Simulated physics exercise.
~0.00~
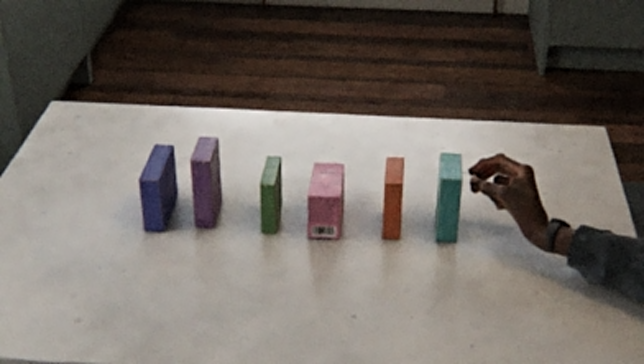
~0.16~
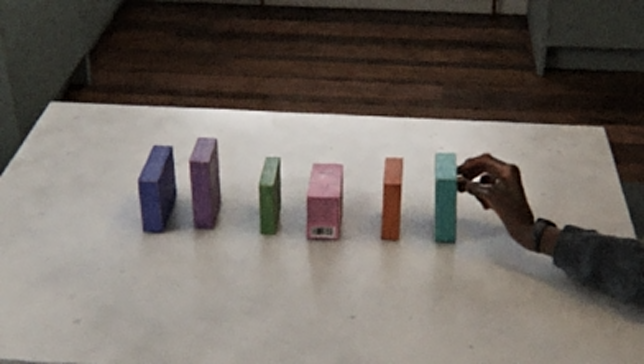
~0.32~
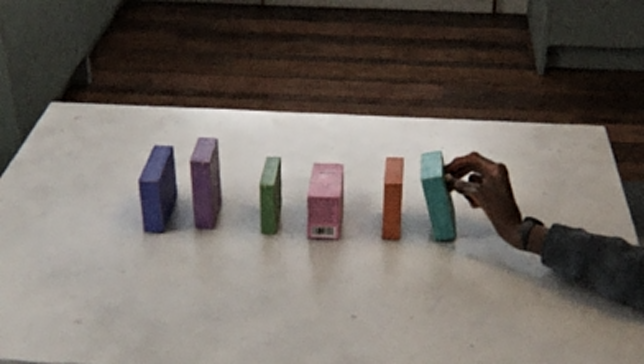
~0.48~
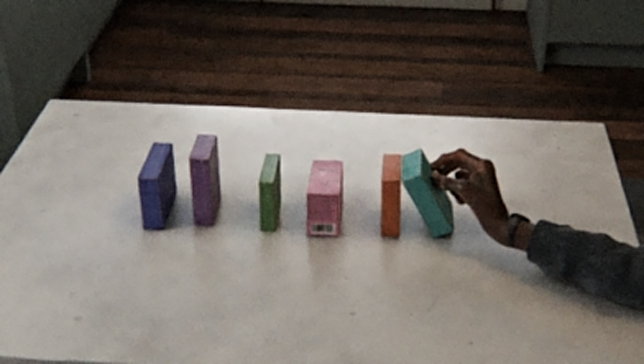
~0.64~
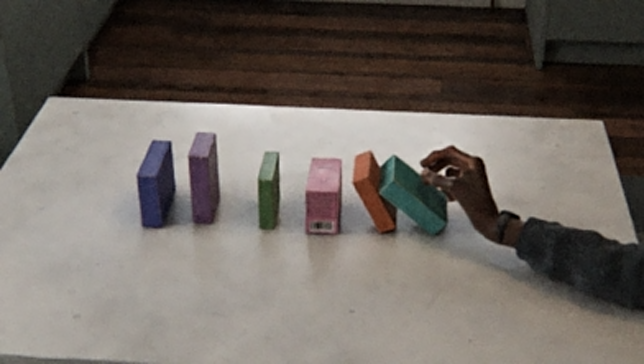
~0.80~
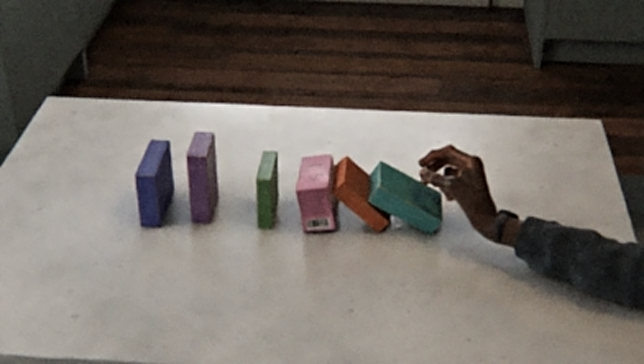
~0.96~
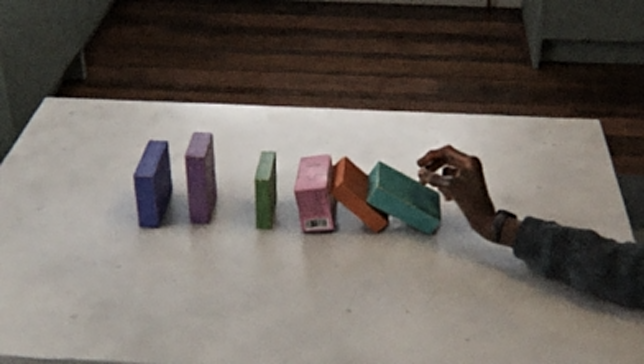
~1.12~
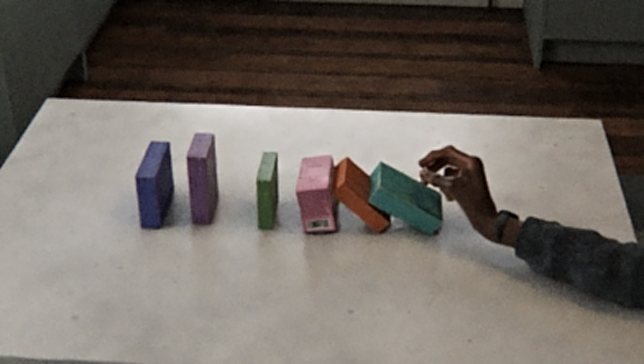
The video shows a hand slowly pushing the top of a turquoise block leftward in a row of six upright blocks, toppling it into an orange one, which tips against a pink one. The pink block tilts slightly and holds, leaving the green, purple and blue blocks standing.
